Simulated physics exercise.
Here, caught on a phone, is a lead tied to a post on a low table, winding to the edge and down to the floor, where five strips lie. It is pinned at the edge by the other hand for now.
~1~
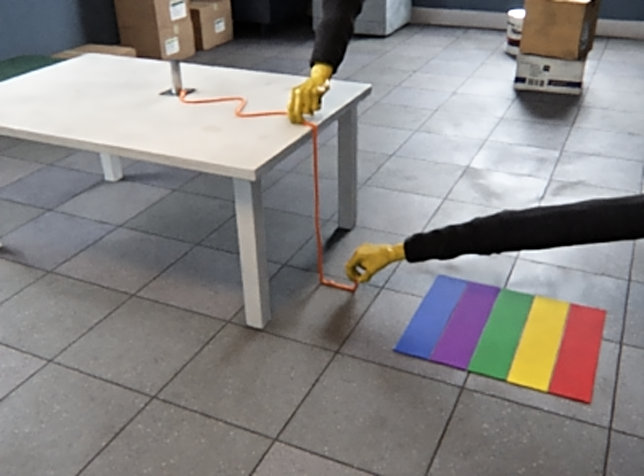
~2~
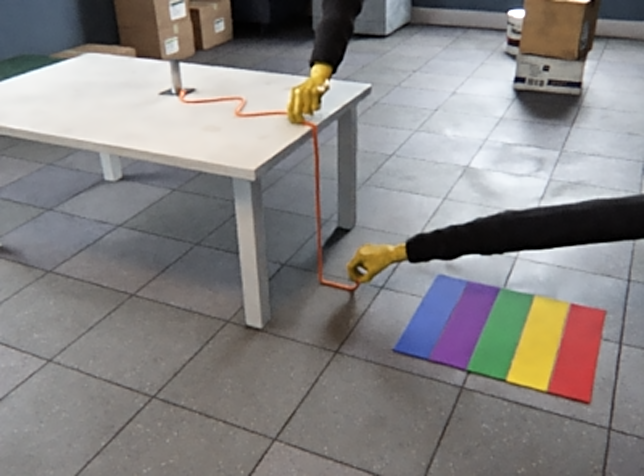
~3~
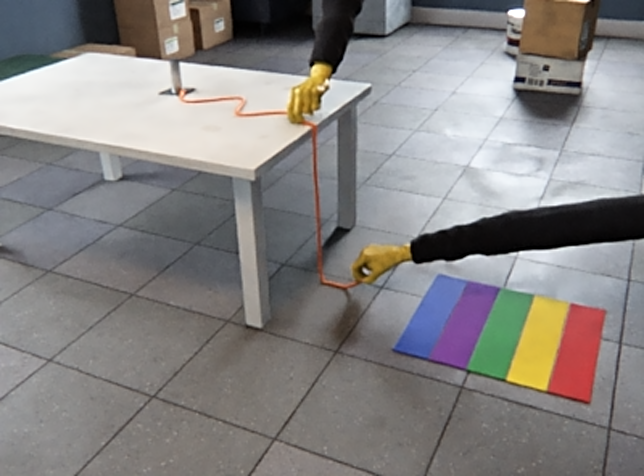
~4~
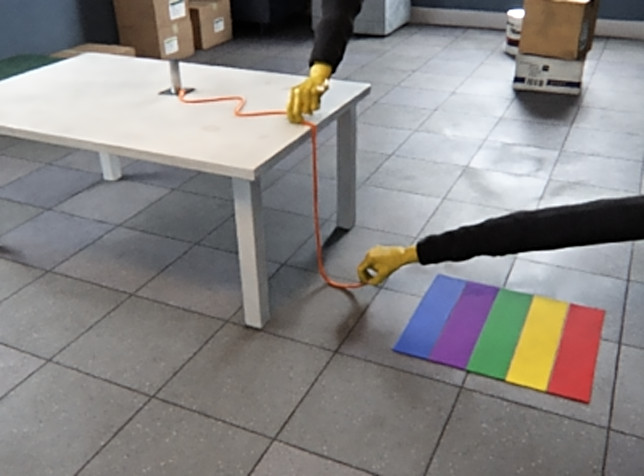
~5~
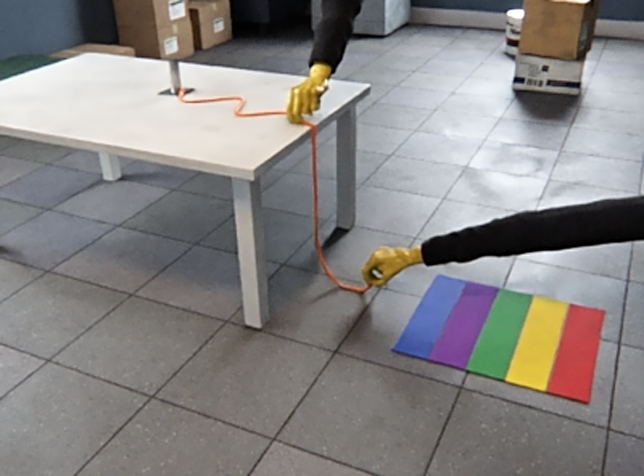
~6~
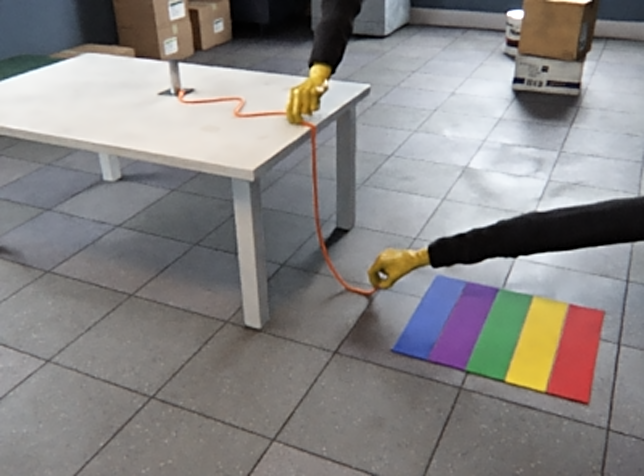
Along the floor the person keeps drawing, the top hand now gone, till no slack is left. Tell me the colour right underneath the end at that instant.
Right underneath is yellow.
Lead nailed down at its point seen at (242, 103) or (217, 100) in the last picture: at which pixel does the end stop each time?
Around (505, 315), then around (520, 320).
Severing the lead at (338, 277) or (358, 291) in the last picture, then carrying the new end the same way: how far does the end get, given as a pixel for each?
In turn, (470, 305) for the first and (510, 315) for the second.
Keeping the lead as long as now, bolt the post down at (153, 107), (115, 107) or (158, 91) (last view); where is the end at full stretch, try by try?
Roughly (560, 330), (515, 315) and (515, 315).
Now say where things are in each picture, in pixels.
In the first frame, end (357, 279); blue (419, 339); purple (455, 348); green (493, 358); yellow (532, 368); red (573, 379).
In the second frame, end (358, 280); lead through (184, 101) (243, 103) (268, 114) (314, 132) (318, 204) (320, 264).
In the third frame, end (362, 280).
In the fourth frame, end (368, 282); lead through (183, 101) (242, 102) (267, 113) (314, 132) (316, 203) (320, 264).
In the fifth frame, end (373, 283).
In the sixth frame, end (379, 285); lead through (183, 101) (242, 103) (267, 114) (313, 133) (316, 204) (331, 266).
Soon after, end near (494, 312); over green.
After that, end near (528, 320); over yellow.
At the stop, end near (548, 325); over yellow. It gets as far as the yellow strip.
